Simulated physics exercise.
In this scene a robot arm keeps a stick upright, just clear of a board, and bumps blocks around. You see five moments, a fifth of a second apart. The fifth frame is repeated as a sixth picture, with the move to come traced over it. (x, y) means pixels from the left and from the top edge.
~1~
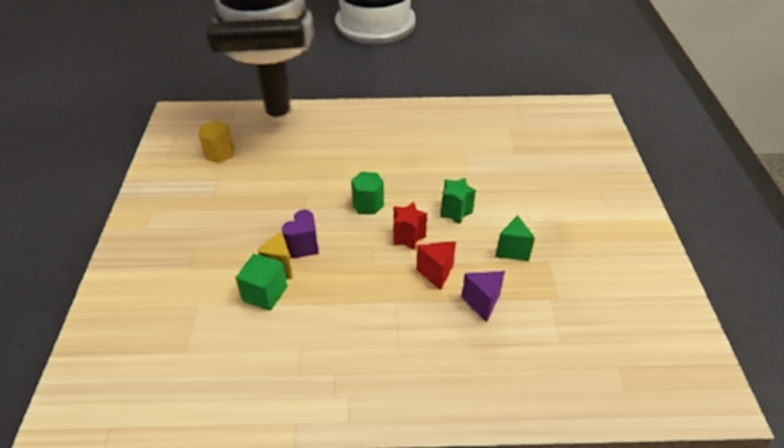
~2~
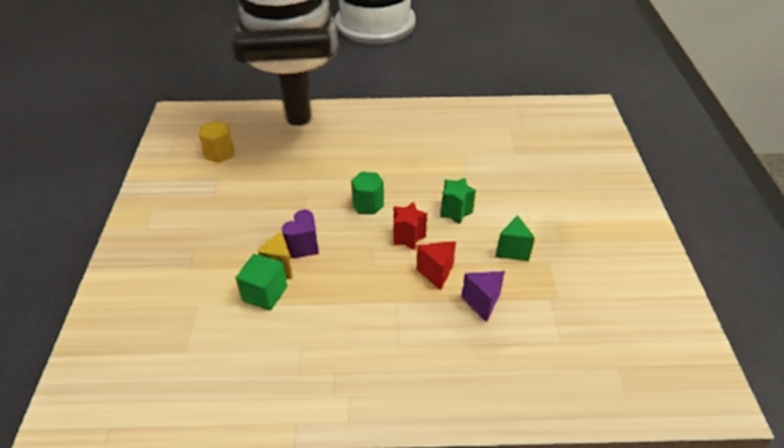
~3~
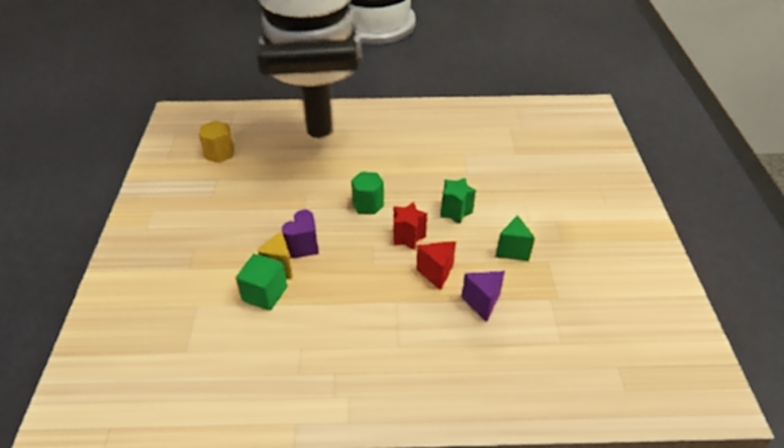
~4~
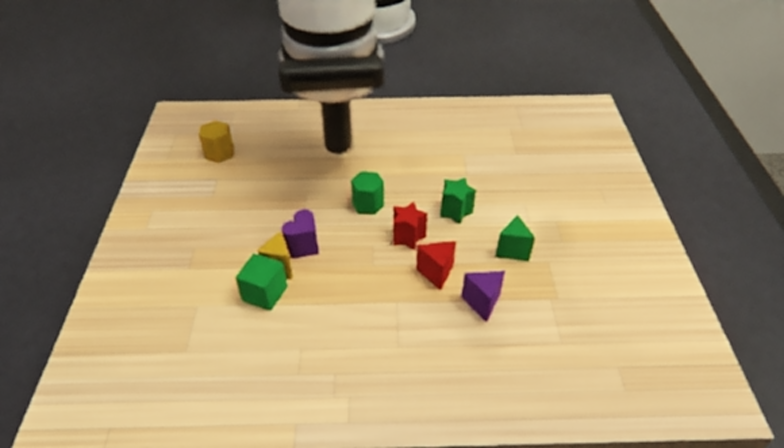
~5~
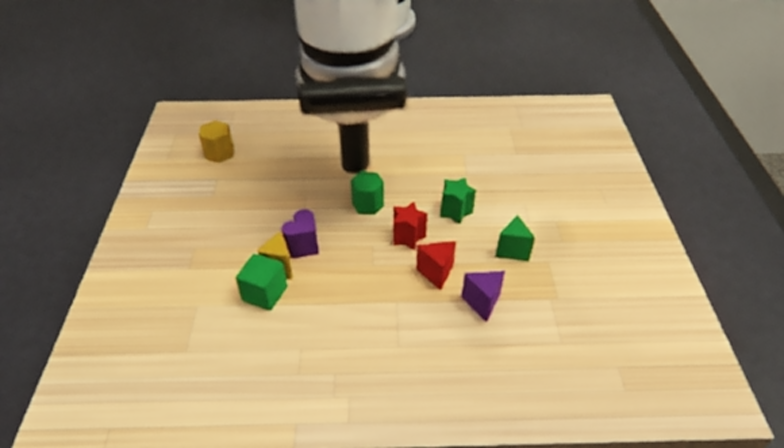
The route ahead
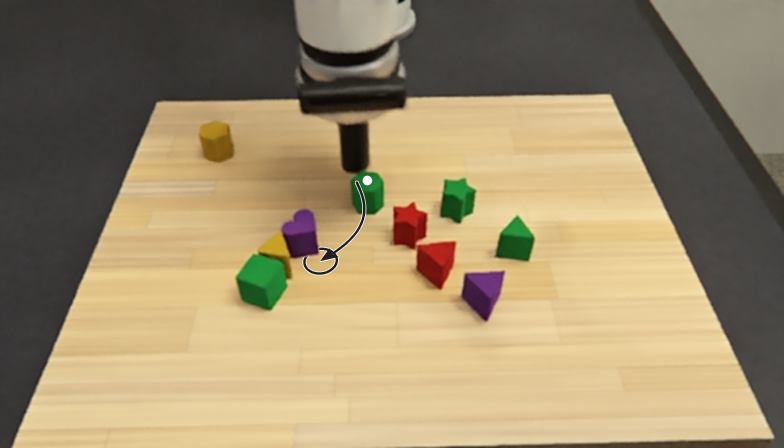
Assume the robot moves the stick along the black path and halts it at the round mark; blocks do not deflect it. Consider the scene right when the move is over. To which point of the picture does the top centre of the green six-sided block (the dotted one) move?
Pixel (381, 221).
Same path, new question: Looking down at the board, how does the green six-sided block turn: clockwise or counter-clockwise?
In a top view, it turns counterclockwise.
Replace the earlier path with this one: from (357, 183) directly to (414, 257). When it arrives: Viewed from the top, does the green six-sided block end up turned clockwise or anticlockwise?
If we look at it from overhead, the green six-sided block pivots clockwise.
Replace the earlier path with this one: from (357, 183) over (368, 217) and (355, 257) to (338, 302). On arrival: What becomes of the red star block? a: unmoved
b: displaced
Letter b.
Drawn move, from (357, 183) through (364, 209) and (352, 237) to (321, 261); the dot is on the green six-sided block.
On the path given first. One third of the way, stick (363, 193); green six-sided block (380, 205), turned 20° anticlockwise.
Two thirds of the way, stick (350, 221); green six-sided block (381, 221), turned 90° anticlockwise; red star block (413, 215).
At the end, stick (318, 244); yellow triangular piece still; purple heart block (292, 225), turned 35° clockwise; green six-sided block (381, 221), turned 90° anticlockwise; red star block (413, 215).
